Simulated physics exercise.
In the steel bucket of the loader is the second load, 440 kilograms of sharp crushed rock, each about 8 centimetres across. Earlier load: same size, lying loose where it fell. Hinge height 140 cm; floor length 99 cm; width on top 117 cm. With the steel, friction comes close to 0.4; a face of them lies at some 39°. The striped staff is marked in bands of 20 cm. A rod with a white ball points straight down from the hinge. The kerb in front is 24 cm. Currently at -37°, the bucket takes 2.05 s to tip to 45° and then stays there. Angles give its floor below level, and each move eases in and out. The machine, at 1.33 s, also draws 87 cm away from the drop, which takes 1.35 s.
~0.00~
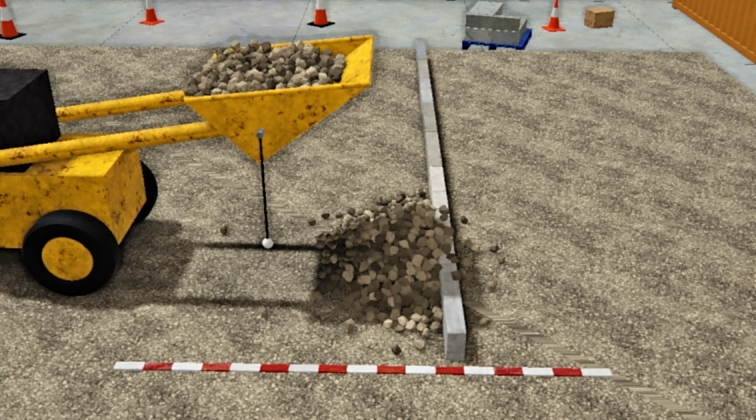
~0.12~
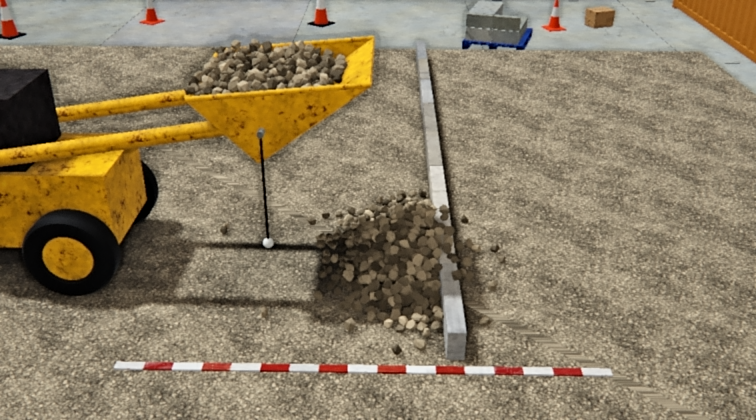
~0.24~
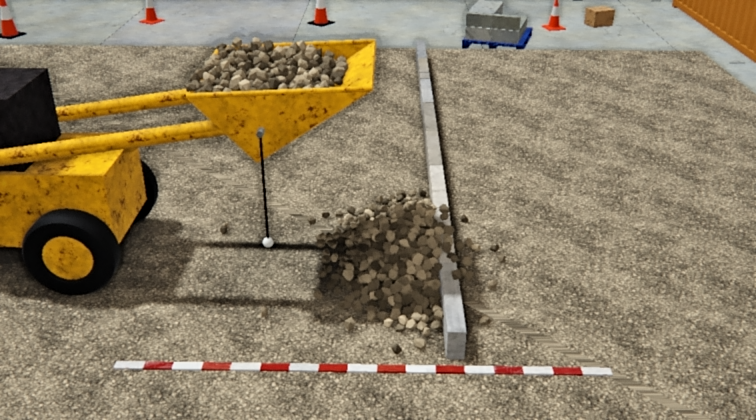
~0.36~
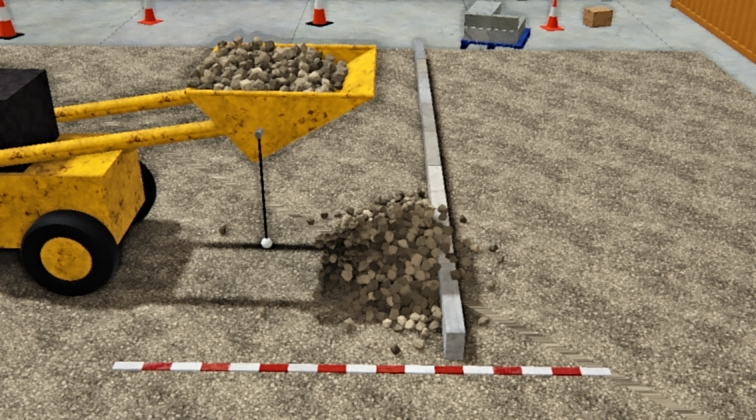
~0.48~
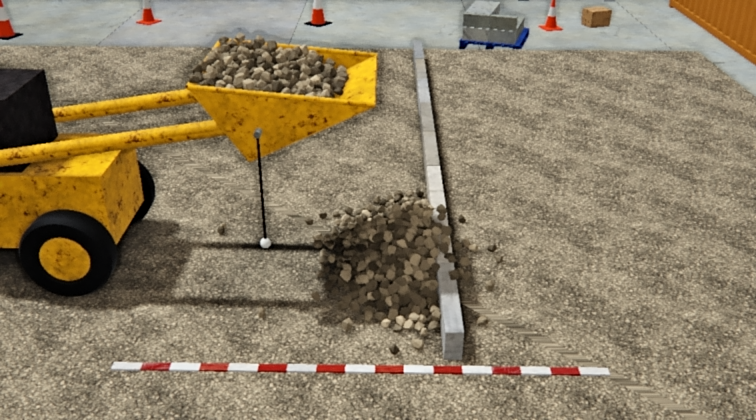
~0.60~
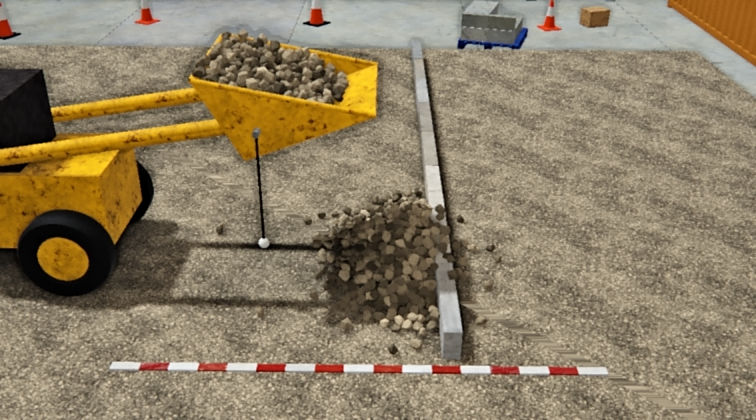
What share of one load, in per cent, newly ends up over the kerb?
0 %.
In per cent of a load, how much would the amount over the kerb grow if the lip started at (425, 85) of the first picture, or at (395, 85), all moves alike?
First some 5, then 0 per cent.
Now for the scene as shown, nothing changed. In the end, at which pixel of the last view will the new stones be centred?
I'd say close to (326, 243).
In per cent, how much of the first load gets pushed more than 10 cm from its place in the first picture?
Close to 0 in a hundred of them.
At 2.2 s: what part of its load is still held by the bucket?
About 5 per cent is held.
After 1.5 s the floor is at 32°; in per cent of one load, 98 in the bucket, 101 on this side of the kerb, 2 over the kerb; the foremost stones are at (477, 260).
After 2.2 s the floor is at 45°; in per cent of one load, 3 in the bucket, 195 on this side of the kerb, 2 over the kerb; the foremost stones are at (477, 260).
After 3.1 s the floor is at 45°; in per cent of one load, 0 in the bucket, 198 on this side of the kerb, 2 over the kerb; the foremost stones are at (477, 260).
After 5.9 s the floor is at 45°; in per cent of one load, 0 in the bucket, 198 on this side of the kerb, 2 over the kerb; the foremost stones are at (477, 260). Net gain over the kerb, 0.
